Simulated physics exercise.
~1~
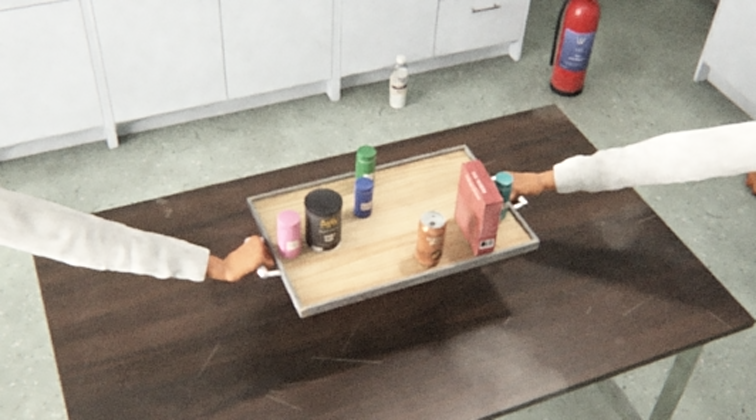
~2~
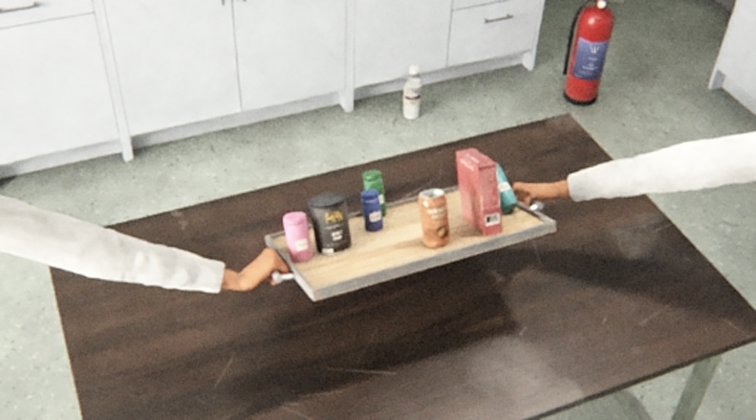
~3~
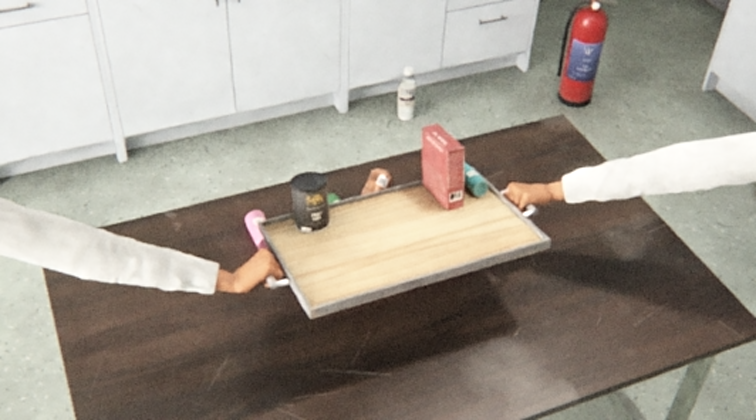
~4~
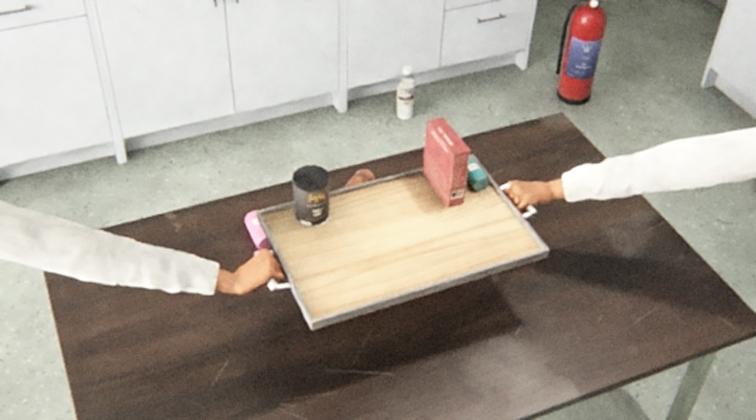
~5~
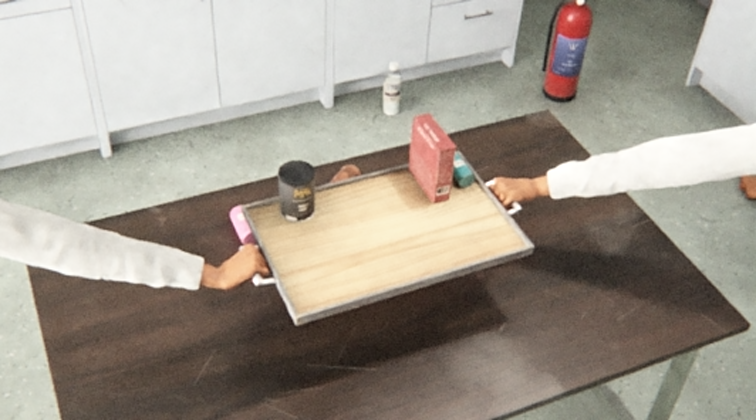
In the video, two hands hold a tray of assorted containers above a dark table and tip its far side down; several slide off the far edge, leaving the black tin and red packet upright and a turquoise shaker toppled as the tray levels somewhat.
